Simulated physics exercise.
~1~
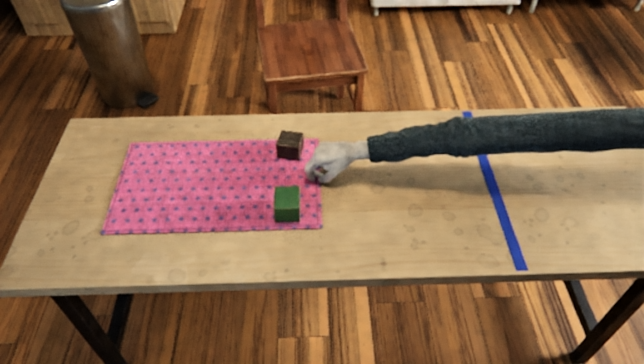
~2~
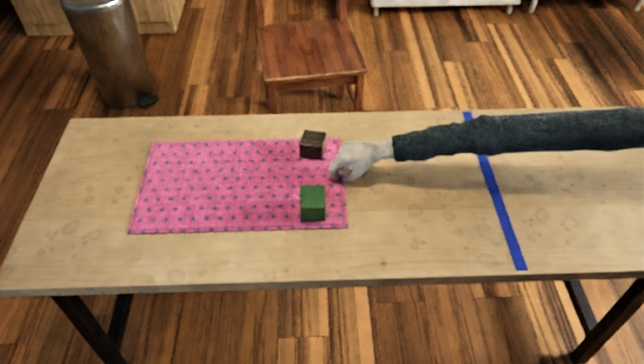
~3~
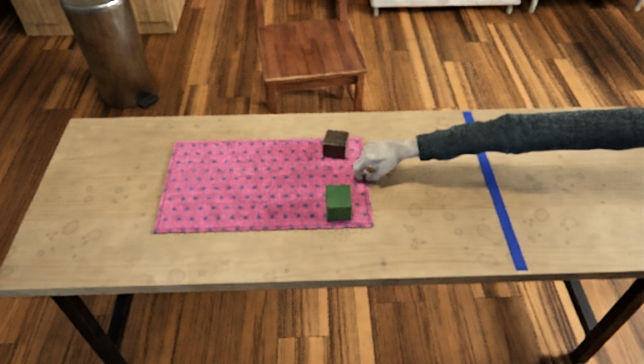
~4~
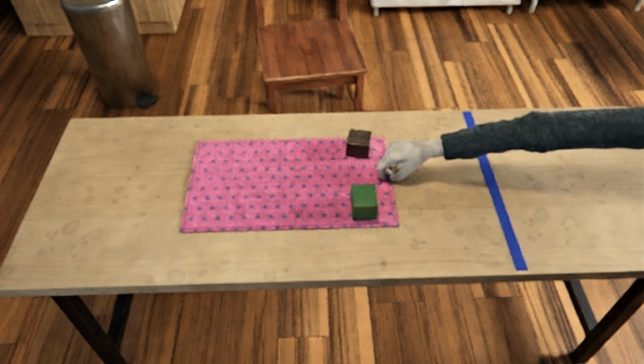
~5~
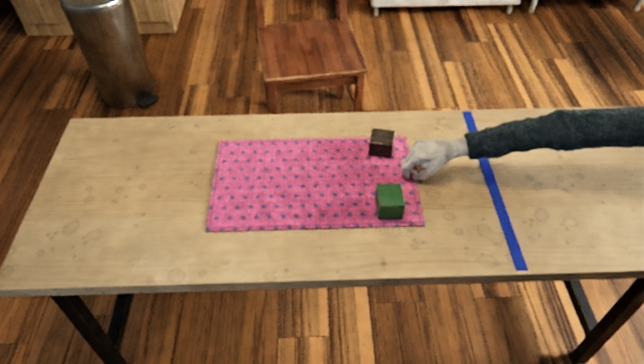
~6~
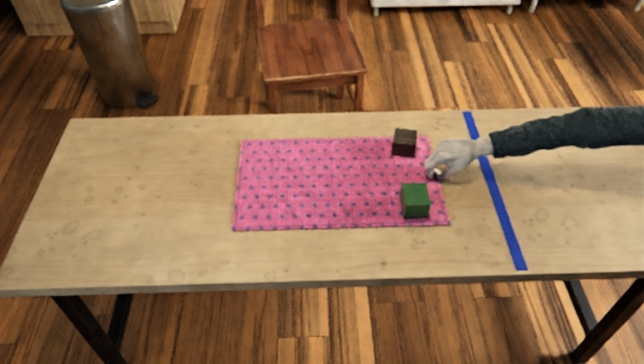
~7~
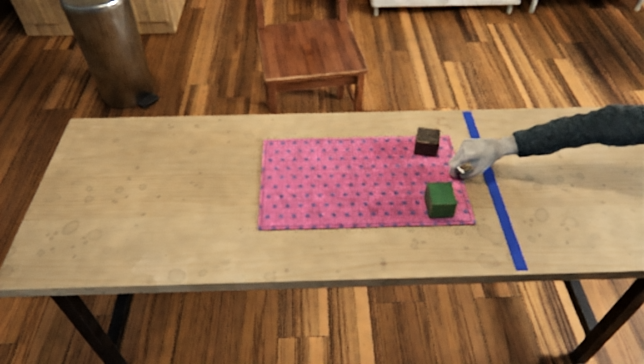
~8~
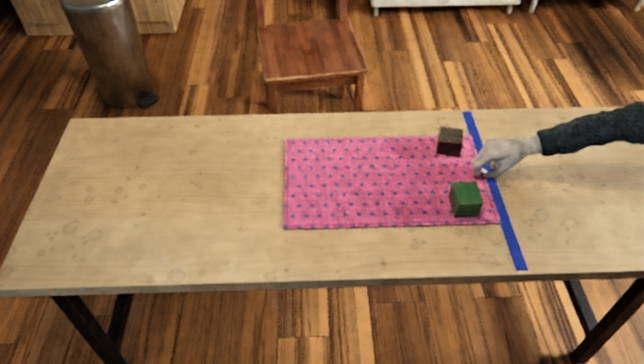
The video shows a hand pulling a pink patterned cloth steadily to the right across a wooden table, carrying a black block and a green block, until its leading edge reaches a blue tape line with both blocks still on the cloth.
